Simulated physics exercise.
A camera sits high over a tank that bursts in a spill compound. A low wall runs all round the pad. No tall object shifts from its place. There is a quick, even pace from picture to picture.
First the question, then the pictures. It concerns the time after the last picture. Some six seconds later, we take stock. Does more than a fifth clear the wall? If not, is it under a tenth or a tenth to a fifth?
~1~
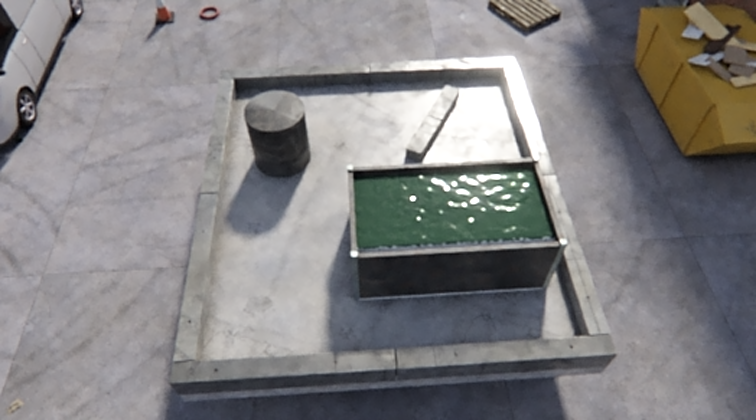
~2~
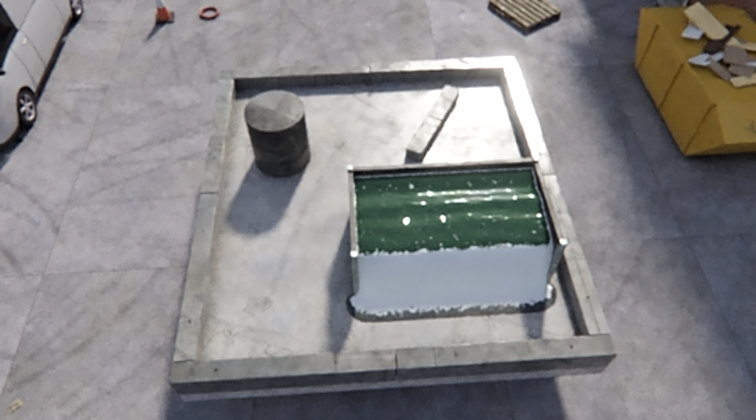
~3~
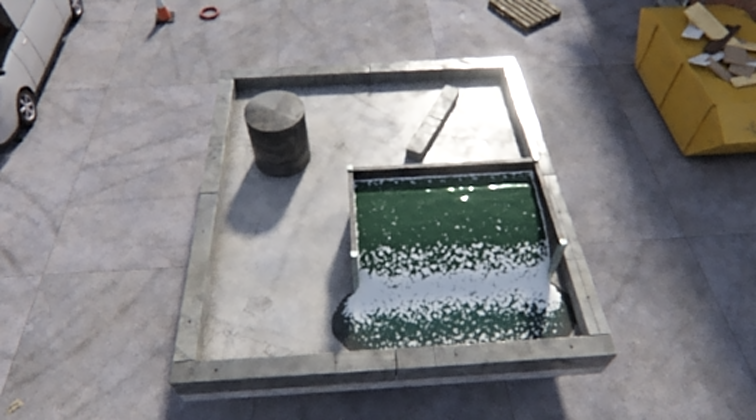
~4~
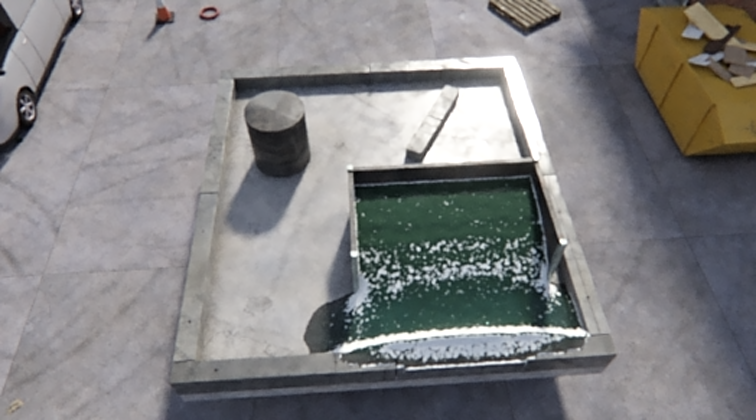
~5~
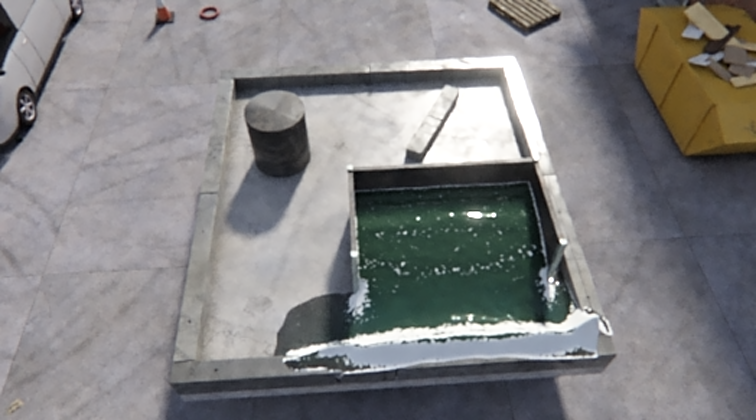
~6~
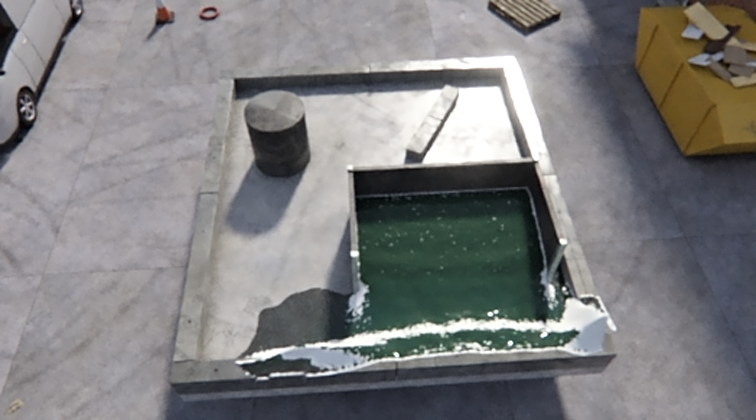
Yes. Over those seconds the loss gets past a fifth.
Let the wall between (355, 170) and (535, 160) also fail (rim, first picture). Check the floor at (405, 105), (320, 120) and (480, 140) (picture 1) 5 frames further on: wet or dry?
Going through them in order gives waterlogged, waterlogged, waterlogged.
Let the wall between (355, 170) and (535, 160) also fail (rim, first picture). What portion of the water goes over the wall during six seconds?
Around 18 percent.
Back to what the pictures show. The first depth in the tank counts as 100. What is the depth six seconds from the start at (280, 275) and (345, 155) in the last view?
In order: About 4 and 2 percent.
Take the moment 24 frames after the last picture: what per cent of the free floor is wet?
Estimated share: About 70 %.
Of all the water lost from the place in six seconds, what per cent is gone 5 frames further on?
Close to 75 per cent, I'd say.
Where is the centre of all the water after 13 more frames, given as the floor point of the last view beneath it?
Somewhere around (407, 281) in the last view.
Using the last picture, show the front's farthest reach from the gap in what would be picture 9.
The front's farthest point is close to (202, 368).
A moment on, water covers 20 % of the floor; the low wall has let 21 % over.
Next, water covers 25 % of the floor; the low wall has let 30 % over.
Then, water covers 35 % of the floor; the low wall has let 39 % over.
Later, water covers 55 % of the floor; the low wall has let 40 % over.
In the end, water covers 75 % of the floor; the low wall has let 40 % over.
